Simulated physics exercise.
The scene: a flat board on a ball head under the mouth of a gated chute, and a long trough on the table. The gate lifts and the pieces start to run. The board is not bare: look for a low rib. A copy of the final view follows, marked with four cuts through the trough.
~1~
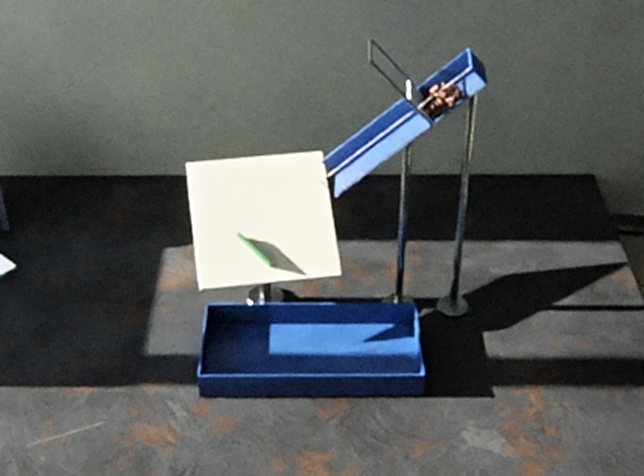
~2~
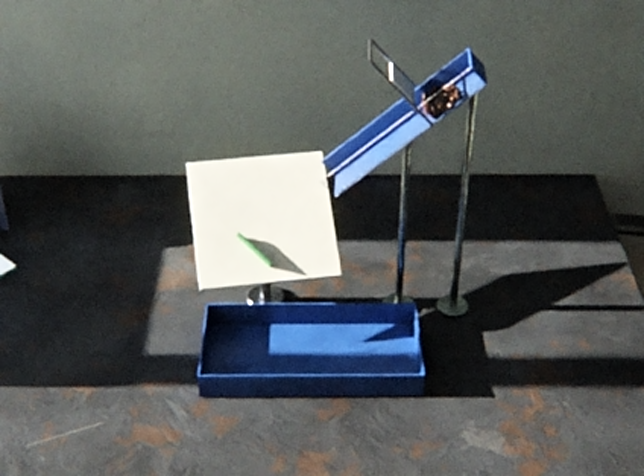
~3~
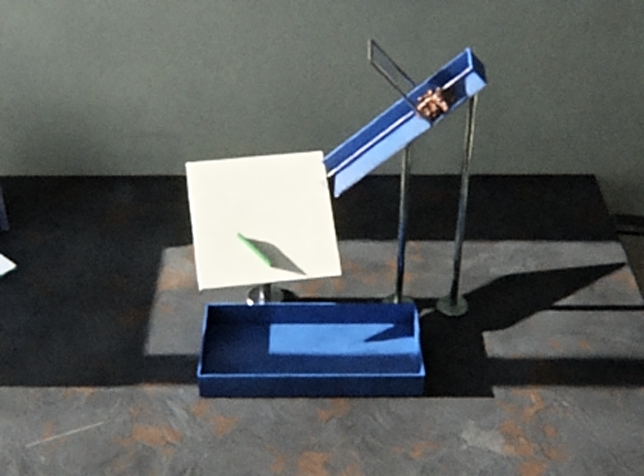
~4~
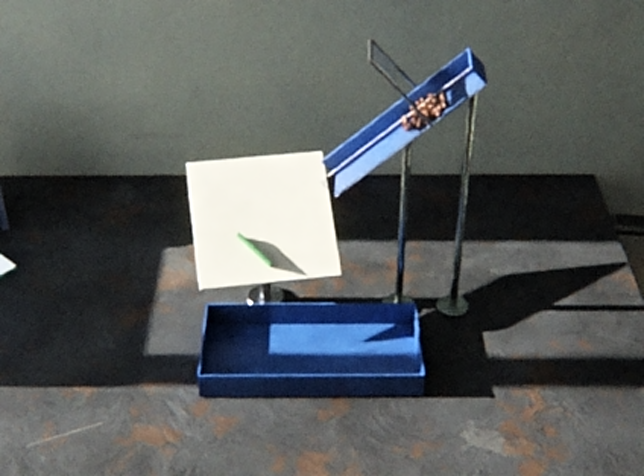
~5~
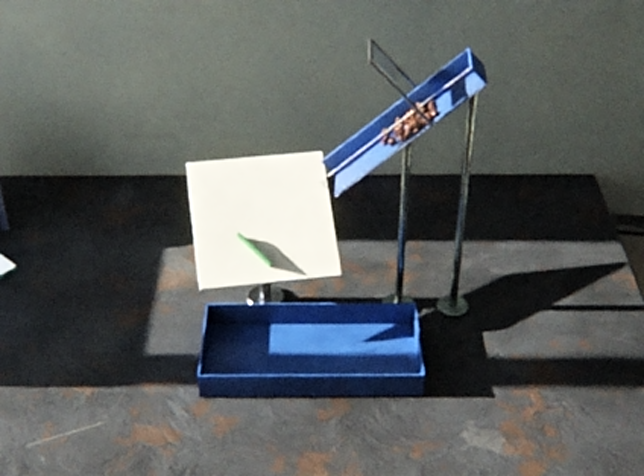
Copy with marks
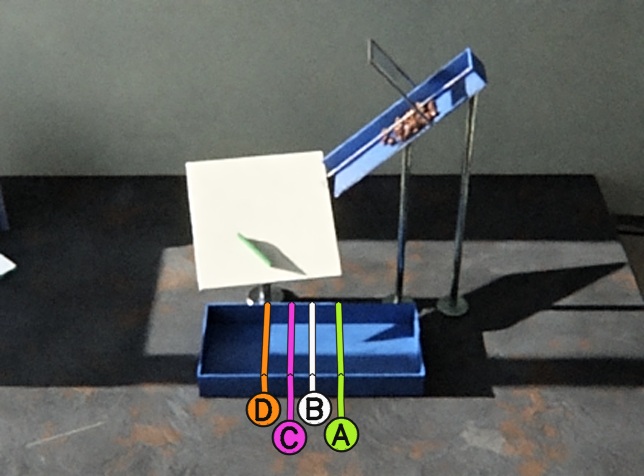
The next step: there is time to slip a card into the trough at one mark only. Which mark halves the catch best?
C works best here.
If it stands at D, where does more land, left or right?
The right side.
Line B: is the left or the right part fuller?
More lands on the left.
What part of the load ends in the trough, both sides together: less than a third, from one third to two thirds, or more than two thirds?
More than two thirds.
On the marked copy, line A crosses the front rim at (341, 375); line B crosses the front rim at (312, 375); line C crosses the front rim at (290, 375); line D crosses the front rim at (264, 375).
If A is chosen, of what is caught, the whole lot on the left of the divider, none at all on the right.
If B is chosen, of what is caught, all but a few on the left of the divider, a small share on the right.
If C is chosen, of what is caught, close to two thirds on the left of the divider, close to a third on the right.
If D is chosen, of what is caught, a small share on the left of the divider, the bulk on the right.
